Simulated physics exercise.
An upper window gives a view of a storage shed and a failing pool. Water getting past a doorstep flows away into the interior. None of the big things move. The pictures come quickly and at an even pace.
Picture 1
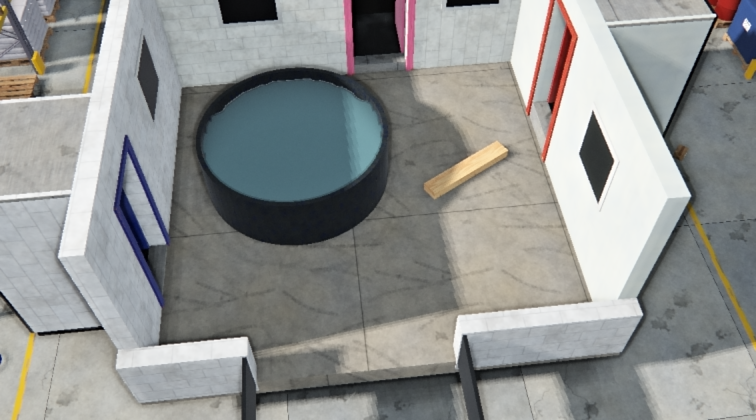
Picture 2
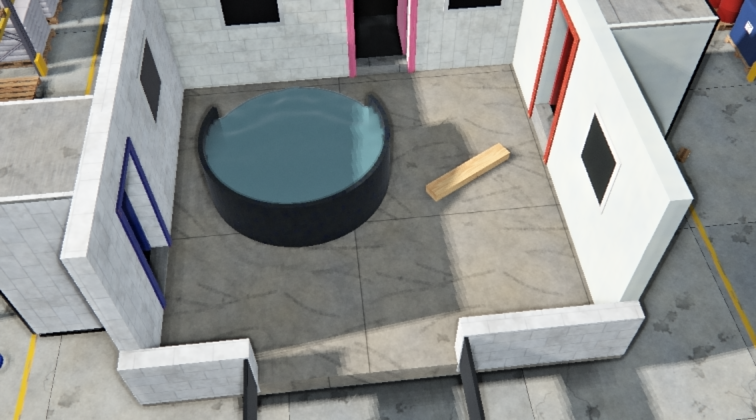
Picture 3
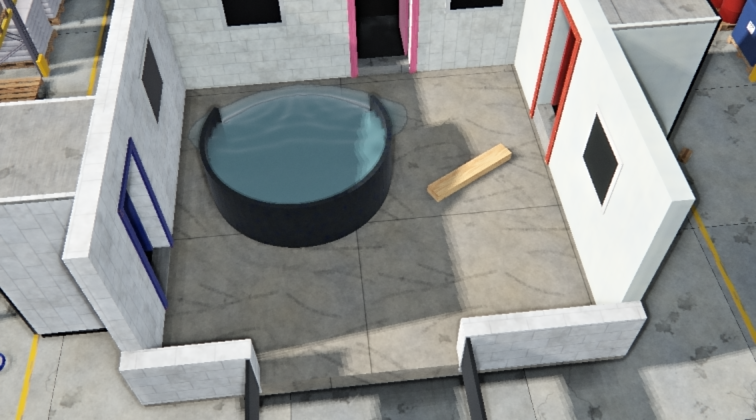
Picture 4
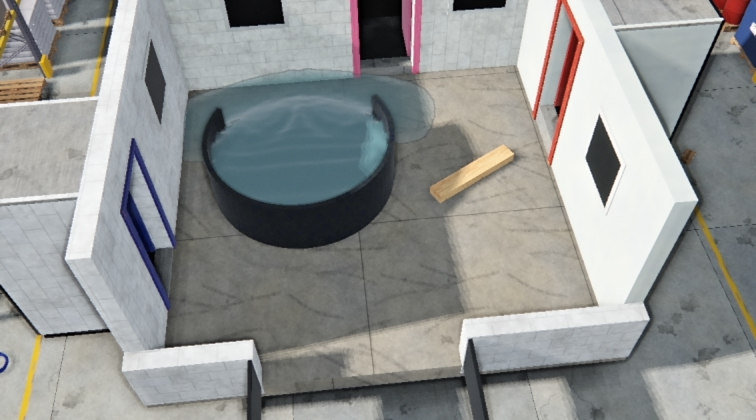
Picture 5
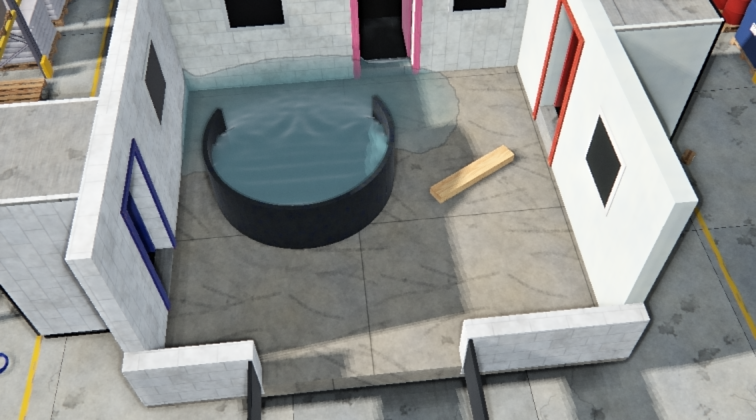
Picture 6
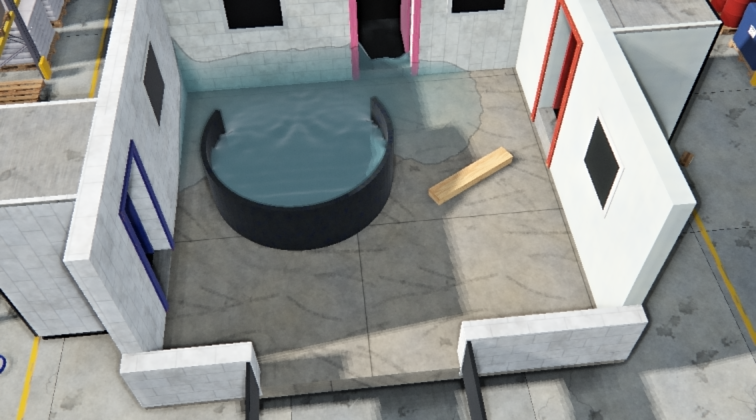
A round dark pool full of water stood in a walled yard near a wooden plank, then its far side opened and water poured out, spreading across the floor to the back wall and pink doorway.
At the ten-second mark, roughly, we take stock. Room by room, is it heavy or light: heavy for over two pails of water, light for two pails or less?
Red door - light; pink door - heavy; blue door - heavy.
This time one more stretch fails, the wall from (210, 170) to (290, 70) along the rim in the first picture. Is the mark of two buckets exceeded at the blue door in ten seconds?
What follows is that blue door crosses the line.
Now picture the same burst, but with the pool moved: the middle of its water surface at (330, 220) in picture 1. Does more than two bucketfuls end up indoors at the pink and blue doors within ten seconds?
Door check - the pink one crosses the line, the blue one crosses the line.
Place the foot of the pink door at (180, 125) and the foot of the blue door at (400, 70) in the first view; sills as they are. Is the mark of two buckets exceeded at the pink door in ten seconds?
Pink: Exceeds the limit.
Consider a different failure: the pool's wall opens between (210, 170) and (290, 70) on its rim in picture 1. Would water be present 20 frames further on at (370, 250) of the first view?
There: Dry.
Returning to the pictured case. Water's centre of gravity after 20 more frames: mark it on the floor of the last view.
Roughly at (344, 165).
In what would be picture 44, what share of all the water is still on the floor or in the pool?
Roughly 88 percent.
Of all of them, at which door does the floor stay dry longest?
I'd say the blue one.
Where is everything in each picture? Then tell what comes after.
In the first picture, still water in the pool at (293, 135).
In the second picture, the front is at a hidden place, out from the gap on the pool's far side.
In the third picture, water pours out on the pool's far side and has run to (194, 137).
In the fourth picture, the front is at (424, 96), out from the gap on the pool's far side.
In the fifth picture, the front is at (448, 90), out from the gap on the pool's far side.
In the sixth picture, the front is at (466, 71), out from the gap on the pool's far side.
A moment on, water covers 30 % of the floor; the red door wet at the sill, nothing in, the pink door over two buckets in, the blue door not reached.
Next, water covers 45 % of the floor; the red door wet at the sill, nothing in, the pink door far over two buckets in, the blue door wet at the sill, nothing in.
Then, water covers 80 % of the floor; the red door wet at the sill, nothing in, the pink door far over two buckets in, the blue door under two buckets in.
Later, water covers 95 % of the floor; the red door wet at the sill, nothing in, the pink door far over two buckets in, the blue door over two buckets in.
In the end, water covers 95 % of the floor; the red door wet at the sill, nothing in, the pink door far over two buckets in, the blue door far over two buckets in.
